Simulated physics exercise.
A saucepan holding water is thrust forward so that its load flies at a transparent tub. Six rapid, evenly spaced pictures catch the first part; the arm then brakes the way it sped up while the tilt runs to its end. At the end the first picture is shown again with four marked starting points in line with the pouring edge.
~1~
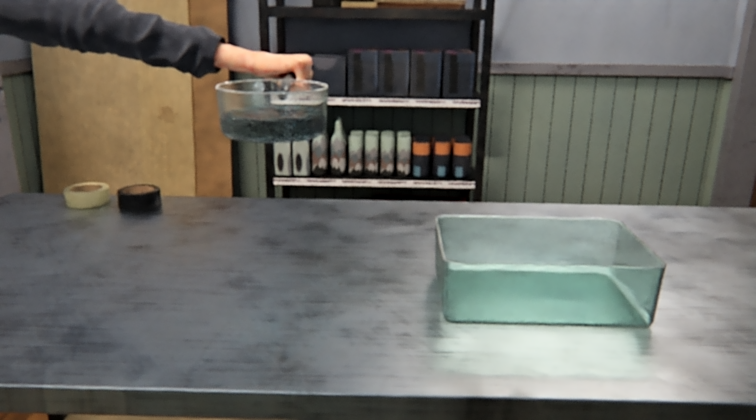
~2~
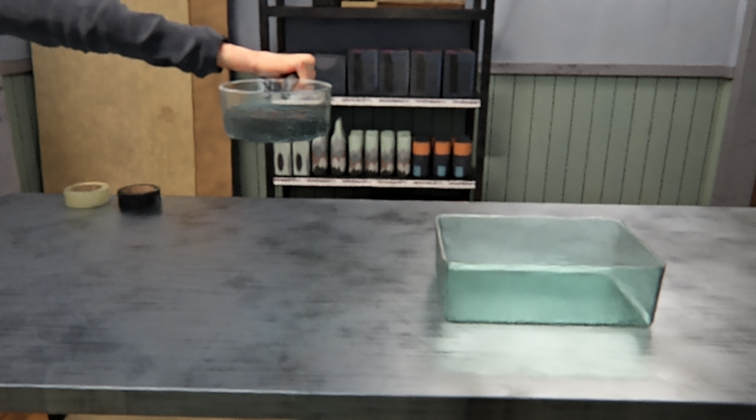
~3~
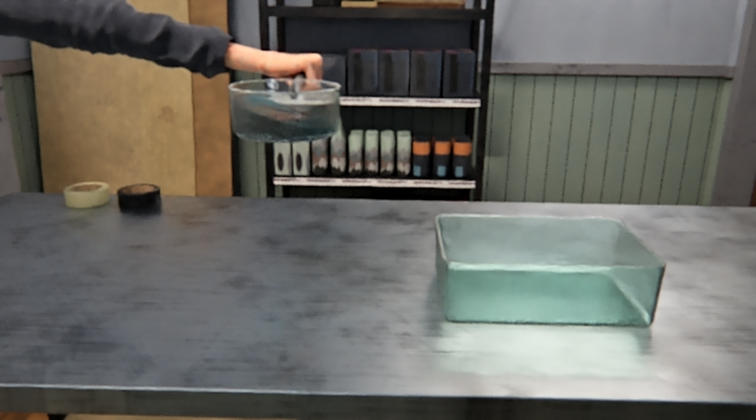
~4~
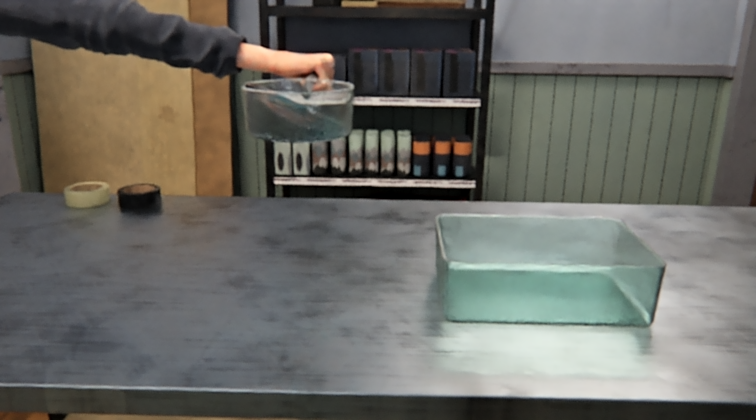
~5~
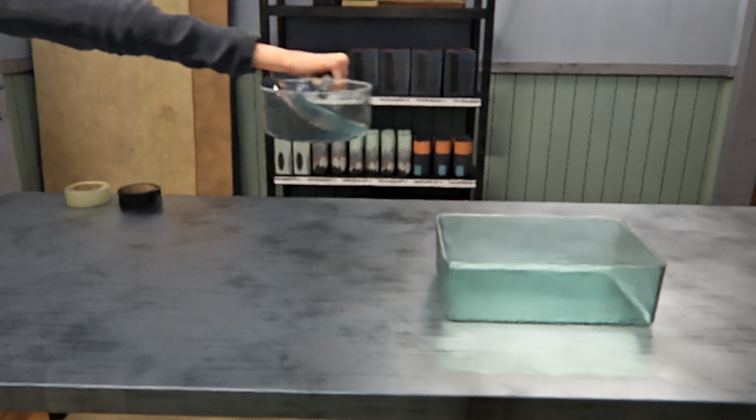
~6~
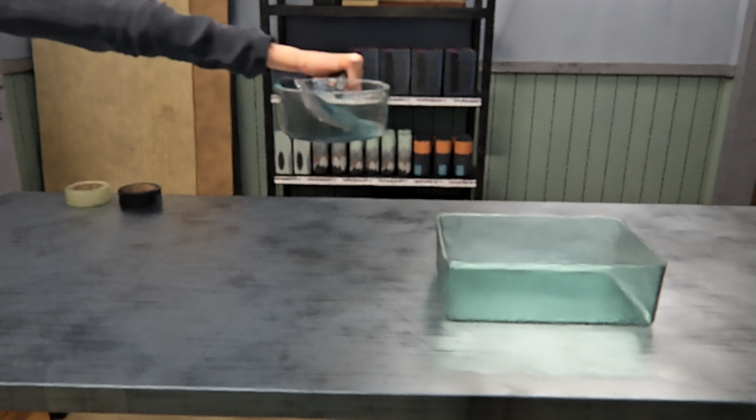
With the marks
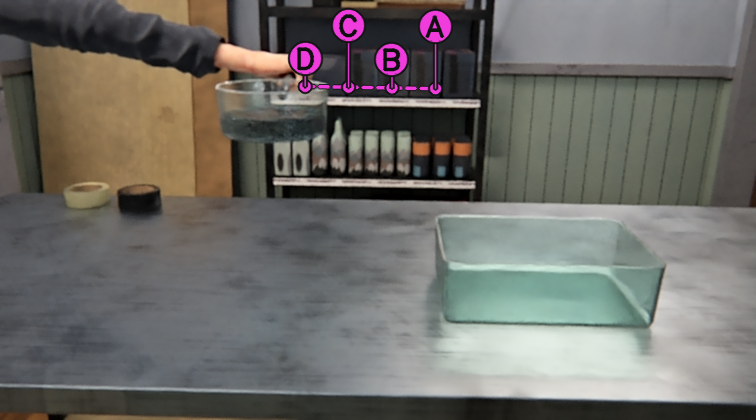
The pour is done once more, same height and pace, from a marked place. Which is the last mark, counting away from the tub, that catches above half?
Place C.
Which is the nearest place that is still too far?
Place D.
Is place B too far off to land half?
No, not at all.
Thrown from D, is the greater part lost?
Yes.
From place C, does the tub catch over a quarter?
Yes.
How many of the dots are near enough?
Three of the four.
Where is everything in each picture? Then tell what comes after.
Upright, lip at (325, 86); tub from (442, 320) to (652, 325); nothing has left yet, in the first picture.
Upright, lip at (328, 86); nothing has left yet, in the second picture.
Upright, lip at (338, 86); nothing has left yet, in the third picture.
Upright, lip at (352, 86); nothing has left yet, in the fourth picture.
Upright, lip at (369, 86); water is over the rim, down to (261, 84), in the fifth picture.
Upright, lip at (387, 86); water is over the rim, down to (277, 90), in the sixth picture.
On the marked copy, A at (435, 88); B at (391, 87); C at (348, 87); D at (305, 86).
With A, about 80 % lands in the tub, 6 % falls short and 14 % goes beside or beyond.
With B, about 81 % lands in the tub, 5 % falls short and 14 % goes beside or beyond.
With C, about 68 % lands in the tub, 20 % falls short and 12 % goes beside or beyond.
With D, about 36 % lands in the tub, 56 % falls short and 8 % goes beside or beyond.
